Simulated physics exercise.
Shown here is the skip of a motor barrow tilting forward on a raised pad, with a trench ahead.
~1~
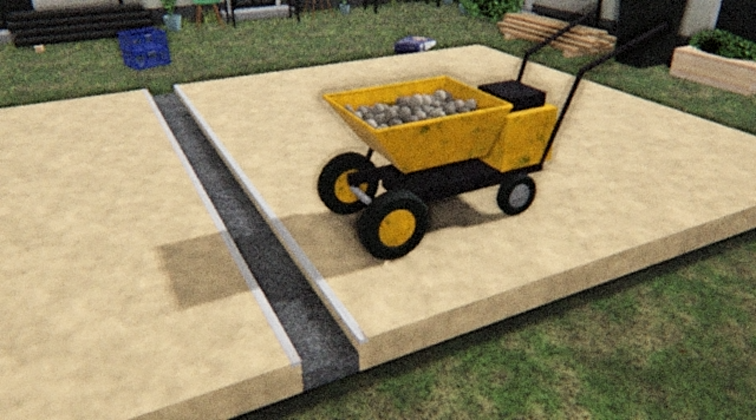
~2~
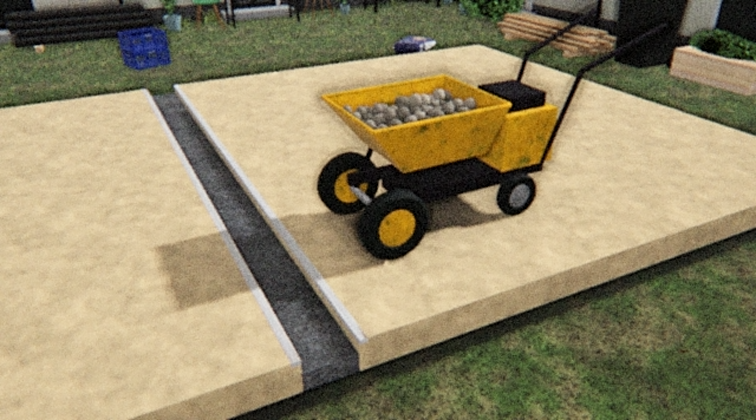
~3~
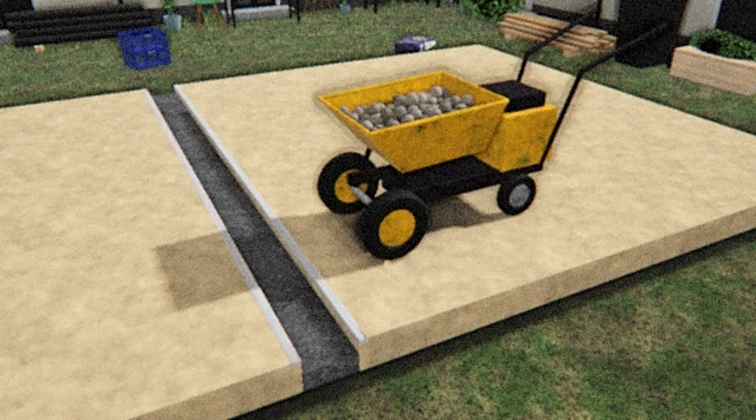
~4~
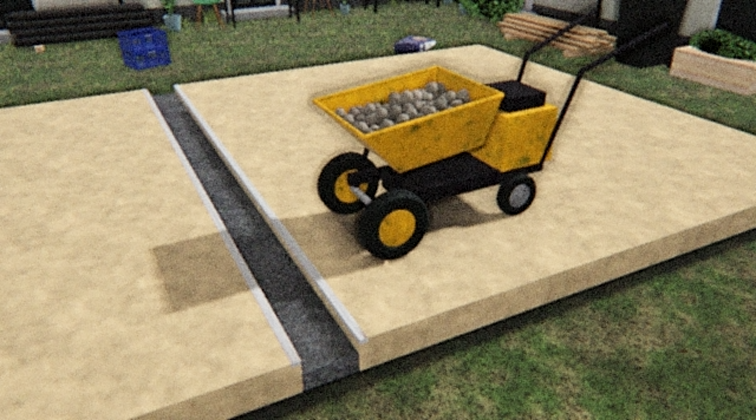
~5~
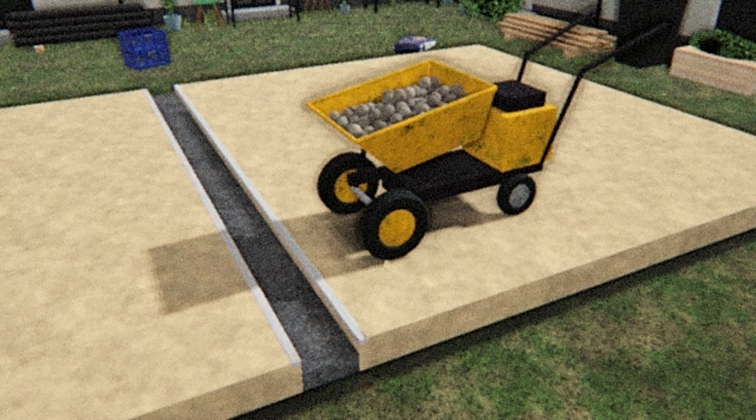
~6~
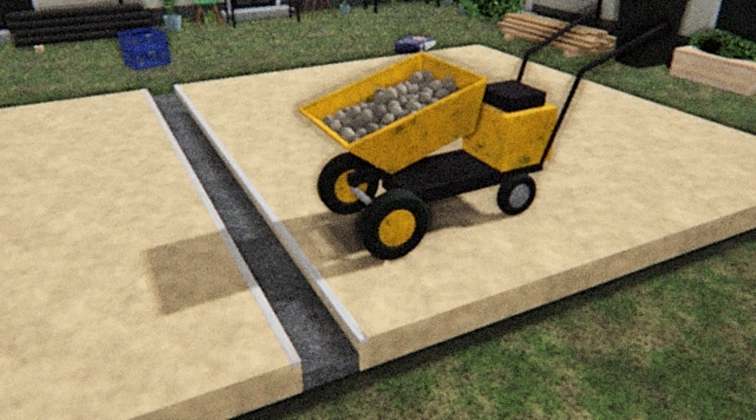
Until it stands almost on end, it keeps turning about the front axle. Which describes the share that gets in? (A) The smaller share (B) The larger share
(A) The smaller share.
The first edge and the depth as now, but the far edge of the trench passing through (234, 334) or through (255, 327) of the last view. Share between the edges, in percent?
You'd get 70 in a hundred the first time and 60 in a hundred the second.
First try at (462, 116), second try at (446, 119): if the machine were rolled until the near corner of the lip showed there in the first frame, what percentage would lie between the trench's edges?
40 % and 50 %.
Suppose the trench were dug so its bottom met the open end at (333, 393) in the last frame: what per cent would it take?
It lands somewhere near 40 percent.
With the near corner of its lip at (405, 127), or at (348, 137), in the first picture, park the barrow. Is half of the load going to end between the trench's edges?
The first place leaves the greater portion between the edges, the second place the lesser portion.
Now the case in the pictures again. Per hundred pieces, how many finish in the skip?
I'd say close to 0 percent.
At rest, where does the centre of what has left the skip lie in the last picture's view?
The centre comes to rest close to (214, 266).
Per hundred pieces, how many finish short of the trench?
0 %.
Just after the last frame, skip tipped steeply; every one in the skip.
A moment on, skip tipped right over; roughly two thirds in the skip; about a tenth in or heaped over the trench; about a tenth beyond it; about a tenth falling.
Further on, skip tipped right over; about a tenth in the skip; roughly a third in or heaped over the trench; roughly two thirds beyond it.
When it is over, skip tipped right over; roughly a third in or heaped over the trench; roughly two thirds beyond it.
